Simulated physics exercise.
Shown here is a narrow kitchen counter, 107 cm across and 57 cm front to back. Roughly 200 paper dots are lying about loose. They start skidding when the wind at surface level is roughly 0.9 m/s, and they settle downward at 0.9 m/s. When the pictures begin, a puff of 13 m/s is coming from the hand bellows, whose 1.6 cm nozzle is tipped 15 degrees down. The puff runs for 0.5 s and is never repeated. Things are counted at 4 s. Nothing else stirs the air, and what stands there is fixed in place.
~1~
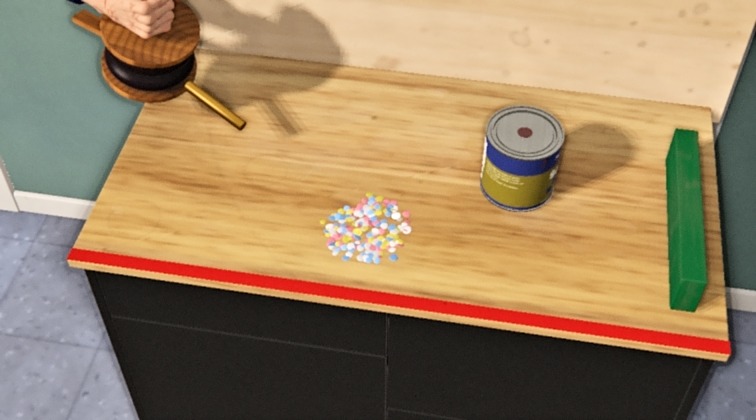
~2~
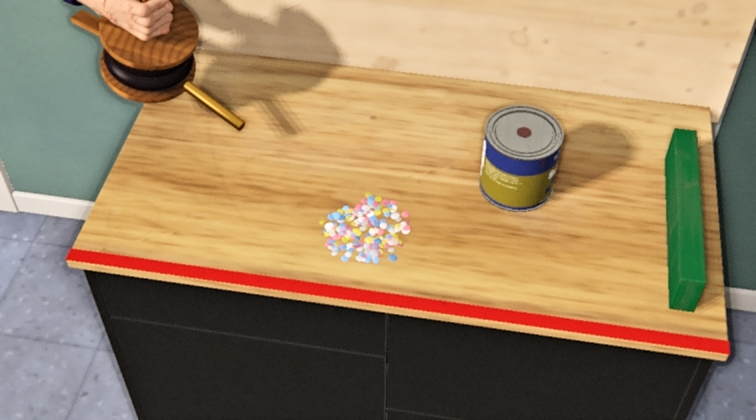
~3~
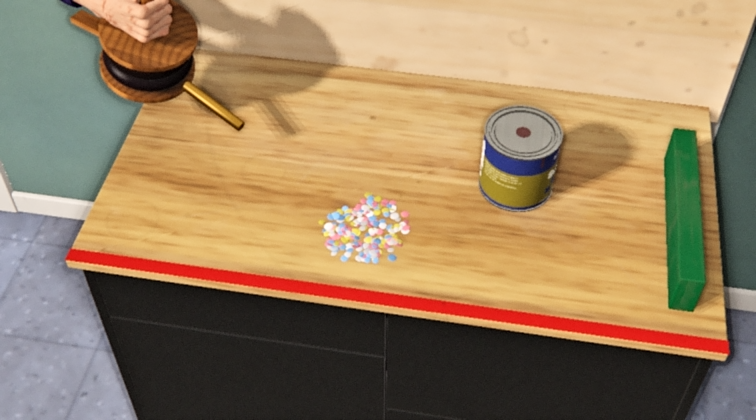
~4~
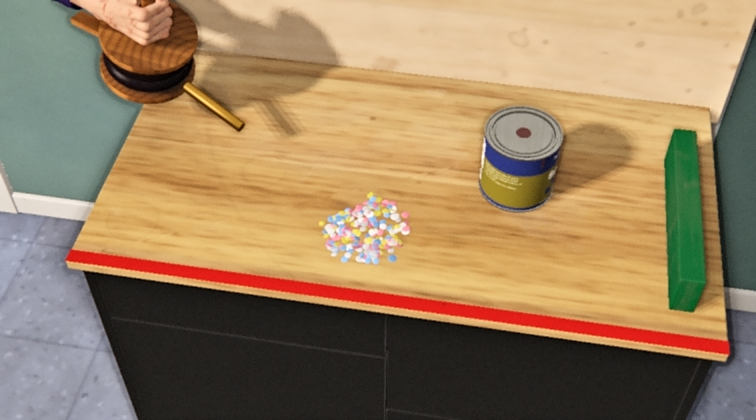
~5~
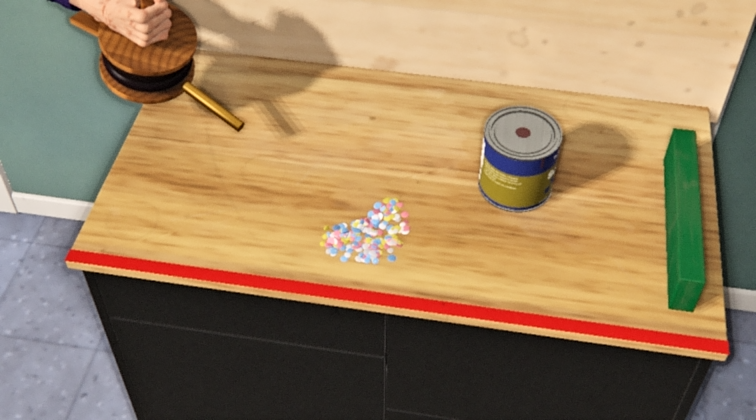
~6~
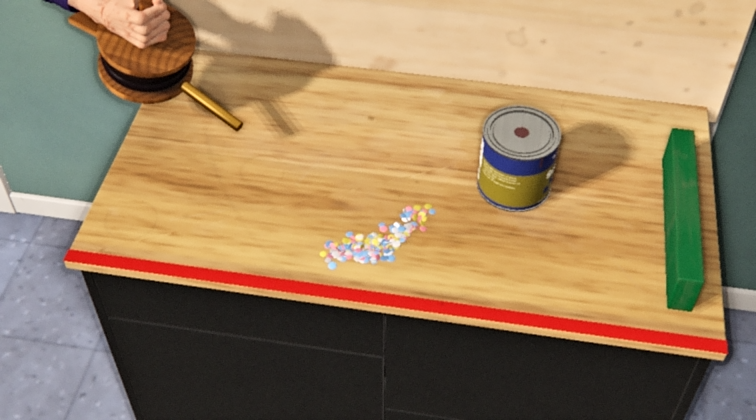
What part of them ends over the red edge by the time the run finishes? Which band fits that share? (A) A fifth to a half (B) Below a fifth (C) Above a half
C.
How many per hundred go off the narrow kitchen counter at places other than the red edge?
Around 2 % of them.
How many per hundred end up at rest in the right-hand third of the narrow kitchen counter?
About 10 percent.
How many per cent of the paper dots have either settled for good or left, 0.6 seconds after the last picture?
That works out to some 70 %.
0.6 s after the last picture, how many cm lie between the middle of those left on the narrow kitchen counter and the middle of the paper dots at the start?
I'd guess near 50 cm.
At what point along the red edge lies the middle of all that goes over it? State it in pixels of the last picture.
I'd point to somewhere near (445, 315).
Then, 0.6 s after the last picture, 18 % are still on the top, 81 % are over the red edge; the middle of those left on the top is near (664, 301).
Then, 1.0 s after the last picture, 12 % are still on the top, 86 % are over the red edge.
Then, 2.0 s after the last picture, 12 % are still on the top, 86 % are over the red edge.
Then, 3.8 s after the last picture, at the end, 86 % are over the red edge.
